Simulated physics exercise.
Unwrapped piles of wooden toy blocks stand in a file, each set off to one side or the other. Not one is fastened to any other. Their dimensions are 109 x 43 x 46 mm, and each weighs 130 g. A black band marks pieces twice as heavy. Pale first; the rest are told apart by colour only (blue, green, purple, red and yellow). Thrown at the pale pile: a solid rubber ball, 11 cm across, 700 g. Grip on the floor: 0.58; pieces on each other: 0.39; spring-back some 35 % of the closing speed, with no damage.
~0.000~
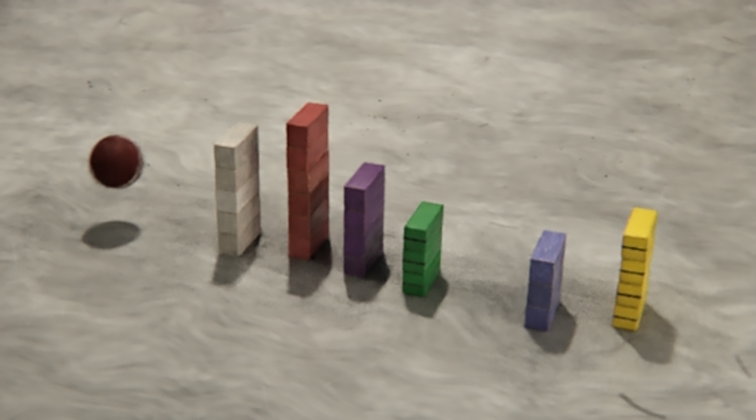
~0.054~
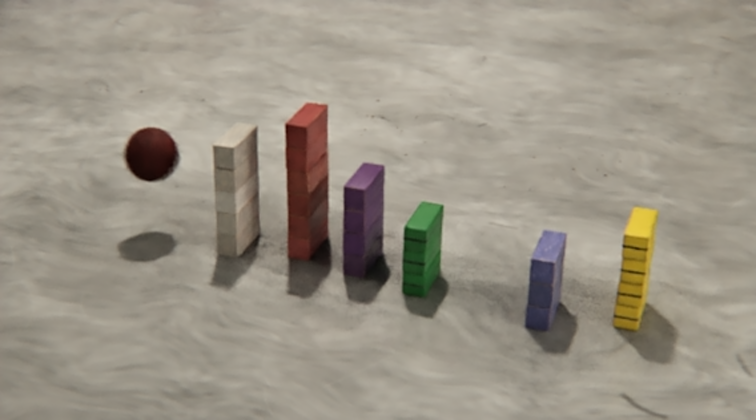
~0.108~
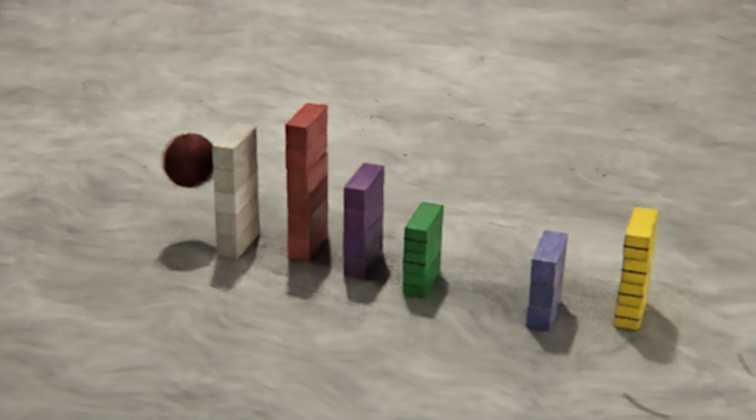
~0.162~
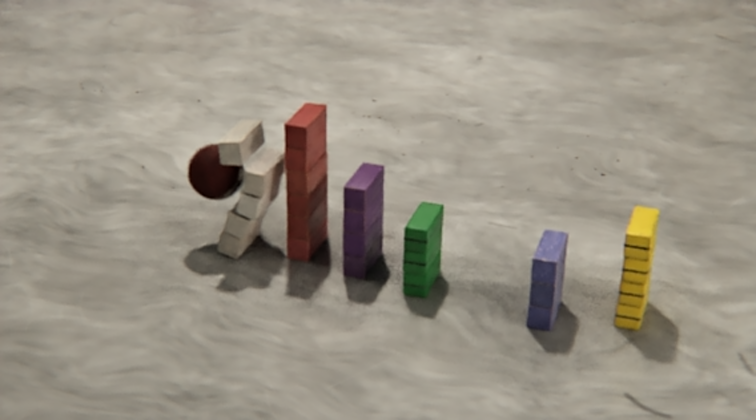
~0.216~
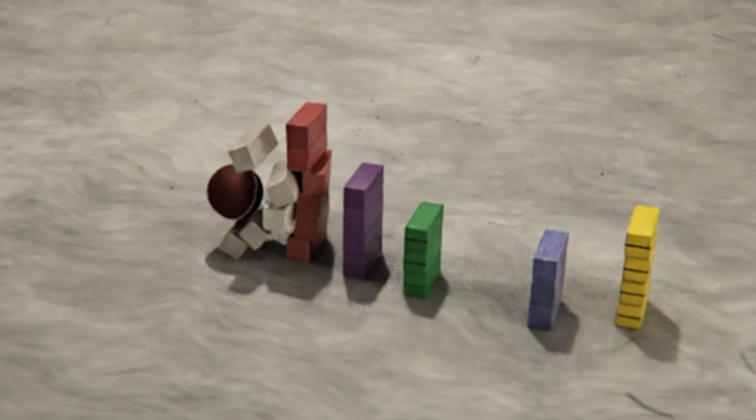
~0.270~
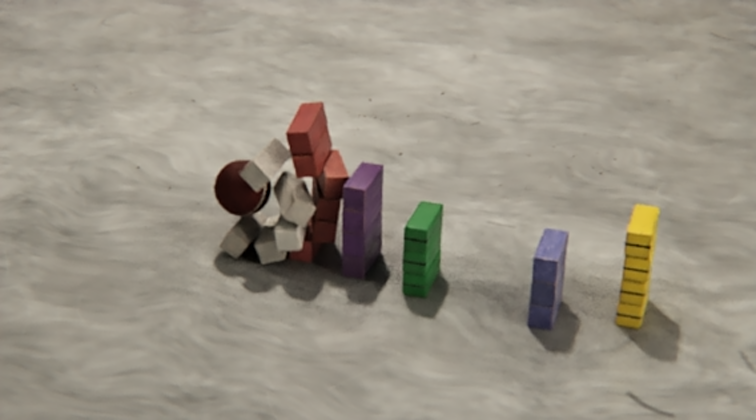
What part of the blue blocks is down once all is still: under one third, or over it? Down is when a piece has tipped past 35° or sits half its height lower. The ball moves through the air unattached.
Under one third.
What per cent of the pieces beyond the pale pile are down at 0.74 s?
45 per cent.
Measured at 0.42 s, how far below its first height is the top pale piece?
10 cm.
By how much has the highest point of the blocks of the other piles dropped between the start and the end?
Something like 9 cm, give or take.
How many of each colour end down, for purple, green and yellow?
Final tally down, purple 4, then green 2, then yellow 0.
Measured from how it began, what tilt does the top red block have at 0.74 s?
Measured against how it began, the tilt is near 100 degrees.
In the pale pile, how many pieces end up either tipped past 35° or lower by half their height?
The count is 4.
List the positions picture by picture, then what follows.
In the first picture (places mark the middle of the side facing us; the camera moves round a little), ball (117, 162) 20 cm from contact, 1.7 m/s; top blue block (549, 245); top green block (424, 215); the rest undisturbed.
In the second picture, ball (152, 155) 12 cm from contact, 1.6 m/s; top blue block (549, 245).
In the third picture, ball (191, 161) 34 mm from contact, 1.5 m/s; top blue block (550, 245).
In the fourth picture, ball (216, 172) after contact, 0.9 m/s; top blue block (551, 245); the rest undisturbed.
In the fifth picture, ball (235, 192) after contact, 0.5 m/s; top blue block (551, 244); 3 disturbed, none down.
In the sixth picture, ball (243, 188) after contact, 0.3 m/s; top blue block (551, 244); top red block (305, 117) leaning 13°; steepest lean 13°, the block at (305, 167); 6 disturbed, none down.
After 0.42 s, 4 of the pale pile down; none of the 3 blue blocks down (2 of 20 in all colours); top blue block unmoved; top red block on its side.
After 0.74 s, 4 of the pale pile down; none of the 3 blue blocks down (9 of 20 in all colours); top blue block unmoved; top red block on its side.
At rest (2.0 s), 4 of the pale pile down; none of the 3 blue blocks down (11 of 20 in all colours); top blue block unmoved; top purple block upside down. That is 0 per cent. As the last picture would show them, middles, top blue block near (550, 256), top purple block near (532, 245).
